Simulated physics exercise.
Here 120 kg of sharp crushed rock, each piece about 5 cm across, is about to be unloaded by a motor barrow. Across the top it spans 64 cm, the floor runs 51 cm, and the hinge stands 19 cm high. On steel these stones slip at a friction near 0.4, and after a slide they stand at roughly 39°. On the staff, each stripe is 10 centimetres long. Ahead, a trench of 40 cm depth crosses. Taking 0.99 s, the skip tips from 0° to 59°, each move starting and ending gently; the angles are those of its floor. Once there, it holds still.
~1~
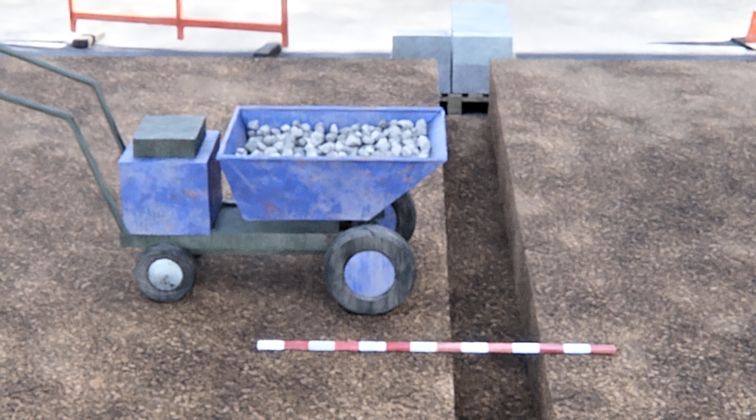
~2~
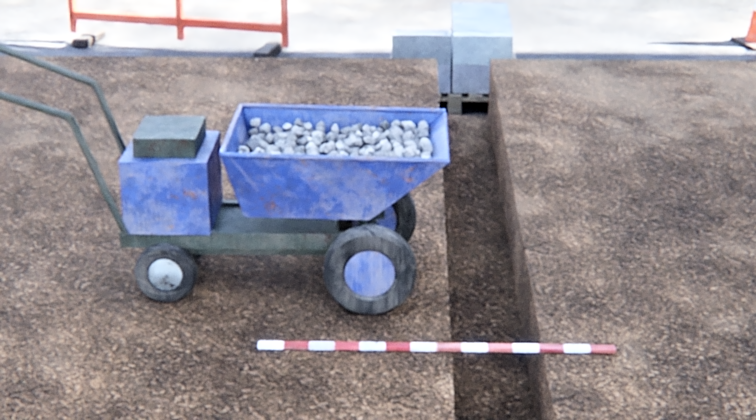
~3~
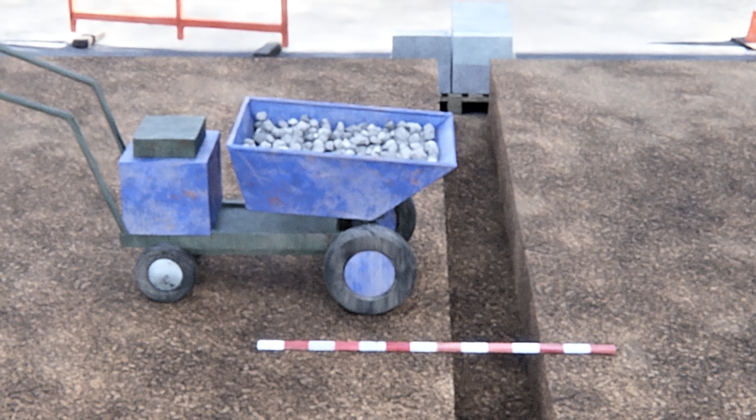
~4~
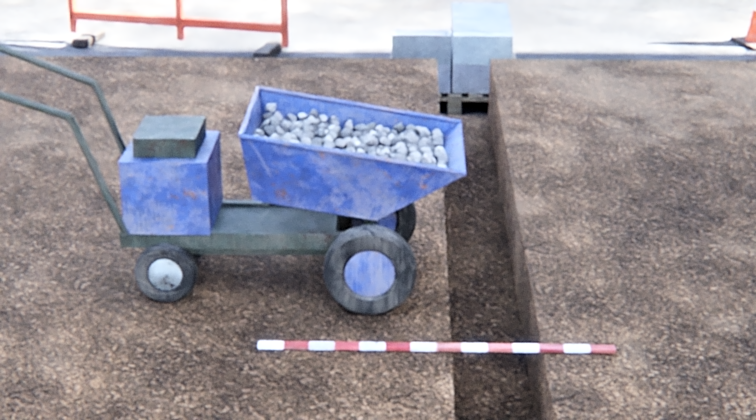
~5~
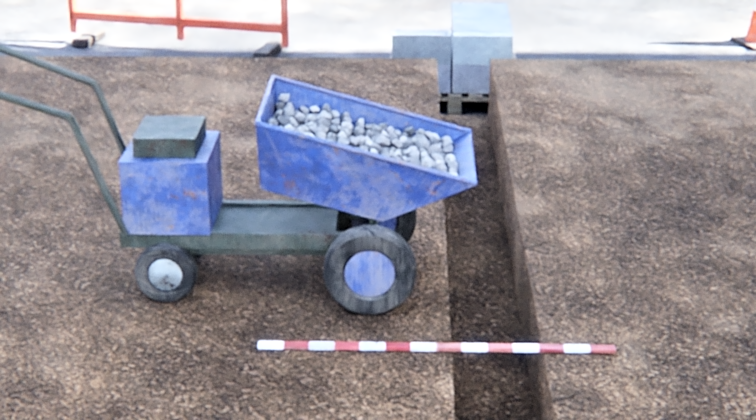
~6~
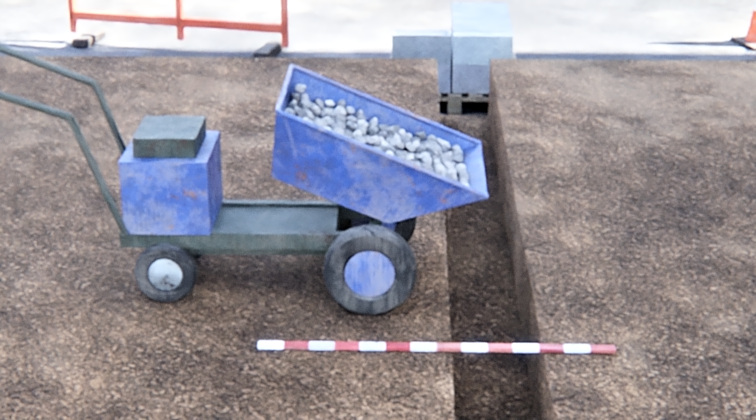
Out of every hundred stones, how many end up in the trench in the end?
Around 47 in every hundred.
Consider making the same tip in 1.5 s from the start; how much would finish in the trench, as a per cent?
50 per cent.
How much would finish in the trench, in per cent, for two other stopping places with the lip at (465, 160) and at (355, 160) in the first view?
About 25 per cent from the first spot, about 65 from the second.
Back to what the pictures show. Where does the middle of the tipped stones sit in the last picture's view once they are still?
Their middle lands near (517, 344).
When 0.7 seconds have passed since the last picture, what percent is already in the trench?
About 5%.
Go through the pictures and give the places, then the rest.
The first picture shows lip at (446, 160), floor tilted 0°, highest stones at (376, 136).
In the second picture, the skip is at 1°, its lip at (449, 161); the top of the load is at (368, 135).
The third picture shows lip at (456, 166), floor tilted 5°, highest stones at (300, 131).
In the fourth picture, the skip is at 10°, its lip at (465, 173); the top of the load is at (288, 124).
The fifth picture shows lip at (477, 184), floor tilted 16°, highest stones at (292, 116).
In the sixth picture, the skip is at 23°, its lip at (488, 197); the top of the load is at (303, 106).
Then, 0.3 s after the last picture the floor is at 50°, 100 % in the skip; the foremost stones are at (496, 229).
Then, 0.7 s after the last picture the floor is at 59°, 94 % in the skip, 5 % in the trench, 2 % past the trench; the foremost stones are at (540, 270).
Then, 1.0 s after the last picture the floor is at 59°, 64 % in the skip, 12 % in the trench, 24 % past the trench; the foremost stones are at (598, 277).
Then, 3.0 s after the last picture the floor is at 59°, 26 % in the skip, 47 % in the trench, 27 % past the trench; the foremost stones are at (647, 270).
